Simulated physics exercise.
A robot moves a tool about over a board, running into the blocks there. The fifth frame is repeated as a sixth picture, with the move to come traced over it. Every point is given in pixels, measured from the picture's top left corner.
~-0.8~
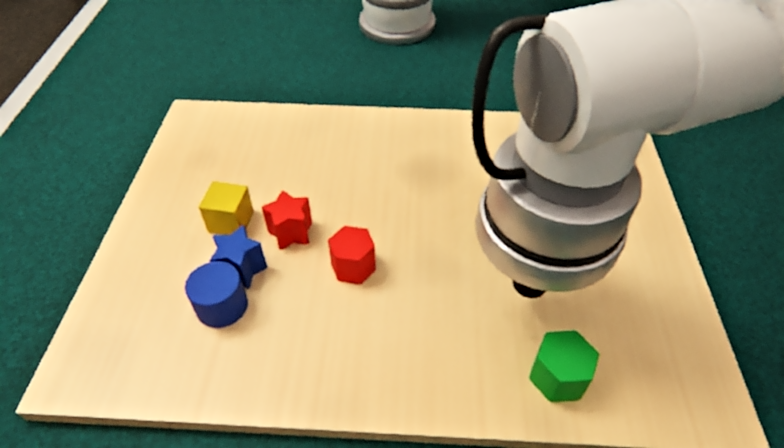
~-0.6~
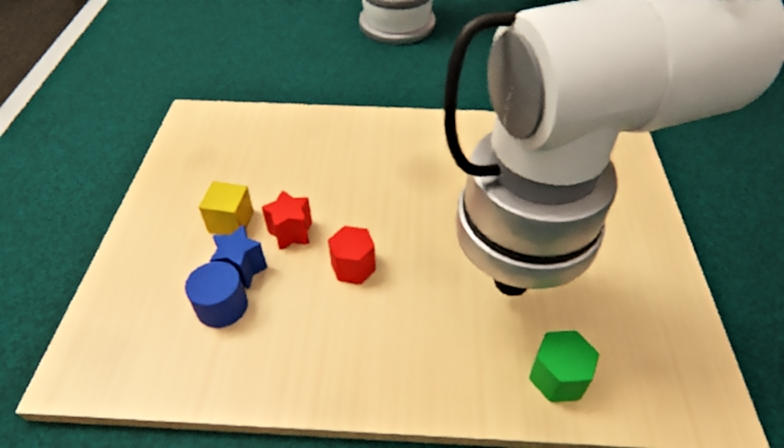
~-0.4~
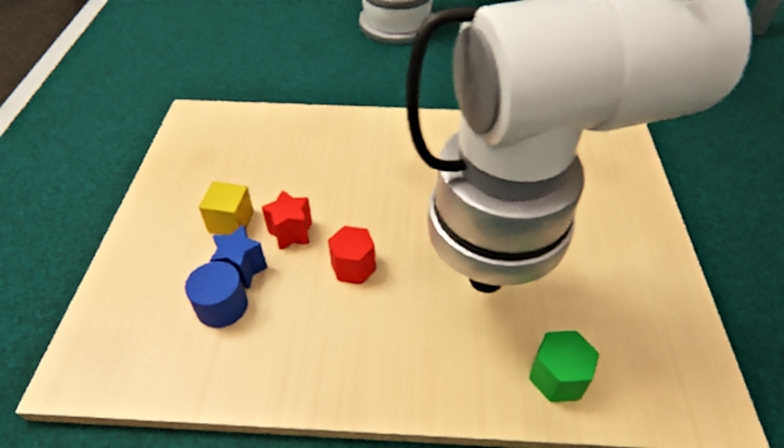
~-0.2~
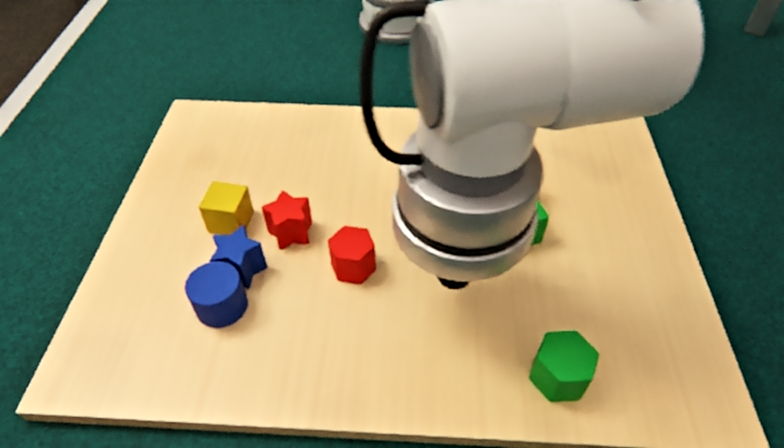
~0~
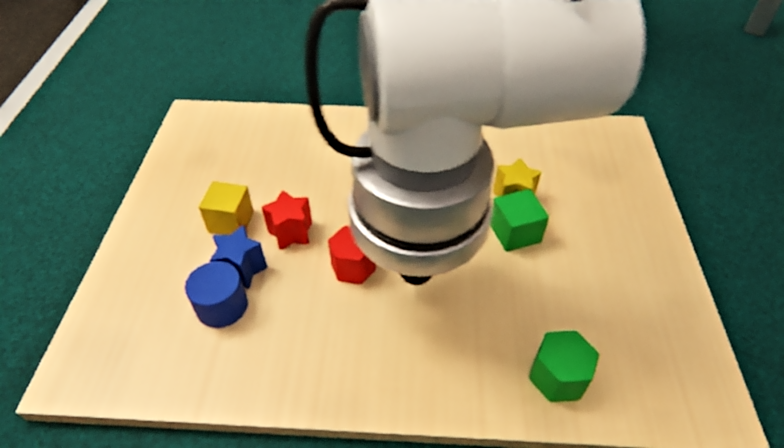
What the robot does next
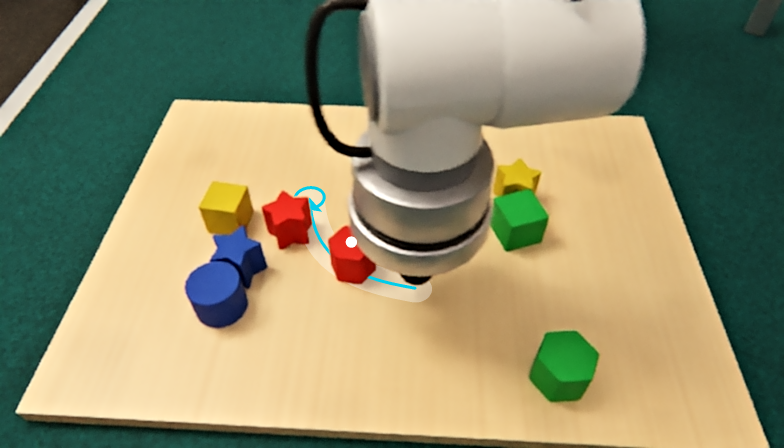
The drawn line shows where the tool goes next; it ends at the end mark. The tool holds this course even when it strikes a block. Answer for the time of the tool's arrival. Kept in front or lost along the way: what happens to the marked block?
It slips out to the side or back.
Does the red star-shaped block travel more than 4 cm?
I'd say yes.
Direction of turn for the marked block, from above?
Seen from above, counterclockwise.
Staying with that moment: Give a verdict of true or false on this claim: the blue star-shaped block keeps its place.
The claim holds.
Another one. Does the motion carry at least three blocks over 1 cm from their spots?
Yes, it checks out.
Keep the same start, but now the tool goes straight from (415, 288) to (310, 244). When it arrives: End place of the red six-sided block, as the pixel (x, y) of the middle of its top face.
The middle of its upper face should be somewhere near (269, 228).
Drawn move, from (415, 288) via (357, 272) and (320, 238), ending at (310, 198); the dot is on the red six-sided block.
What follows on the original path. One third of the way, tool at (356, 256); red six-sided block at (324, 232).
Two thirds of the way, tool at (317, 221); yellow square block at (212, 191); red star-shaped block at (251, 192), turned 35° clockwise; red six-sided block at (278, 209), turned 45° anticlockwise.
At the end, tool at (307, 182); yellow square block at (207, 191); blue star-shaped block still; red star-shaped block at (246, 190), turned 35° clockwise; red six-sided block at (274, 207), turned 55° anticlockwise.
